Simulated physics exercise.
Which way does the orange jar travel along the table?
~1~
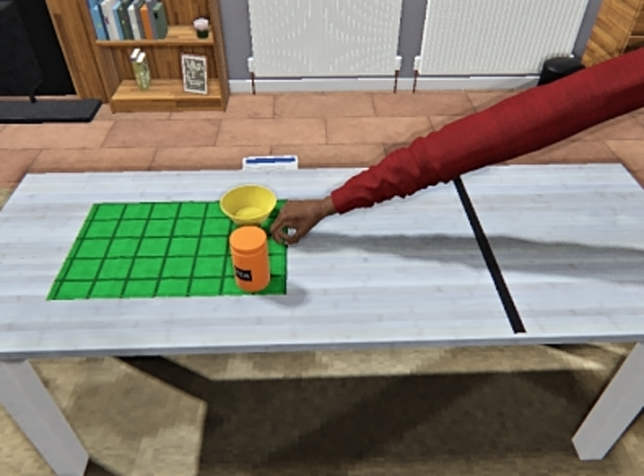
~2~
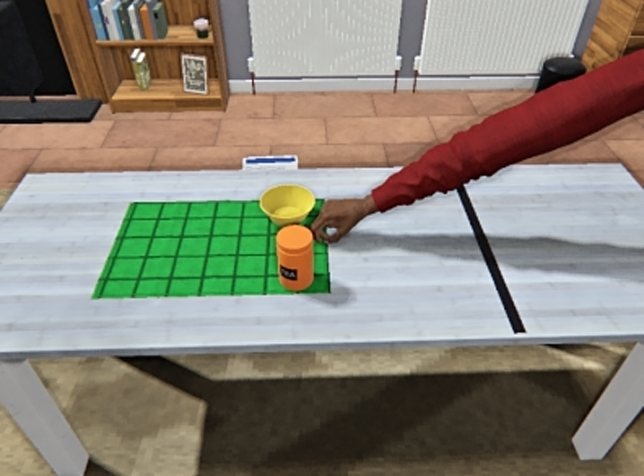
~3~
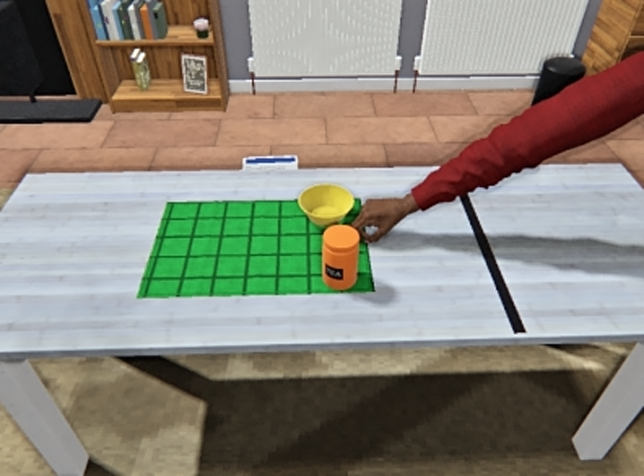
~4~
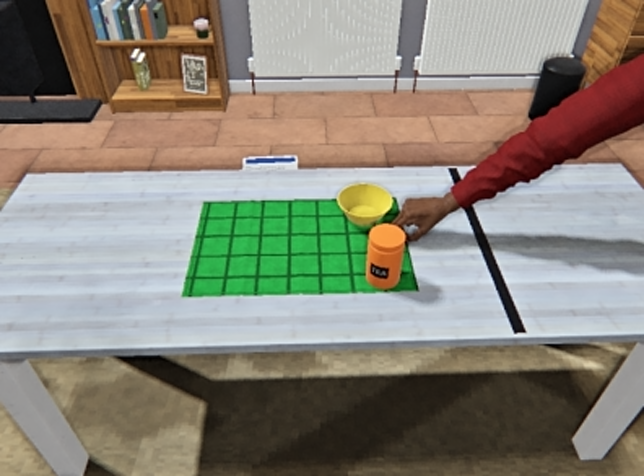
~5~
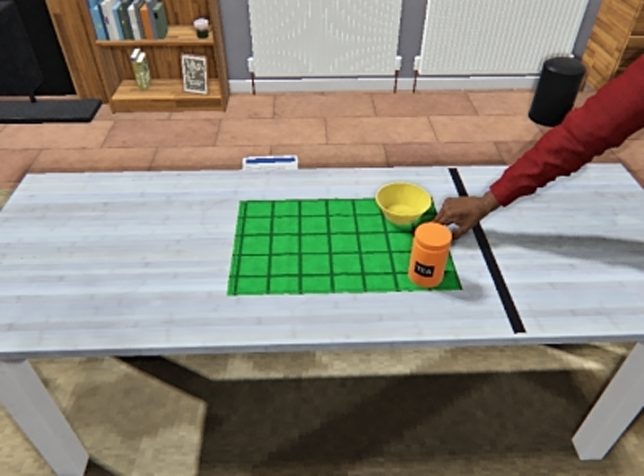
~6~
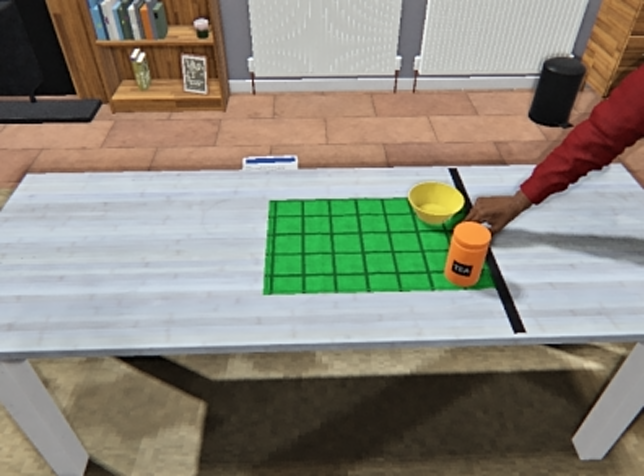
The orange jar moves to the right, riding upright on the green cloth toward the black strip.
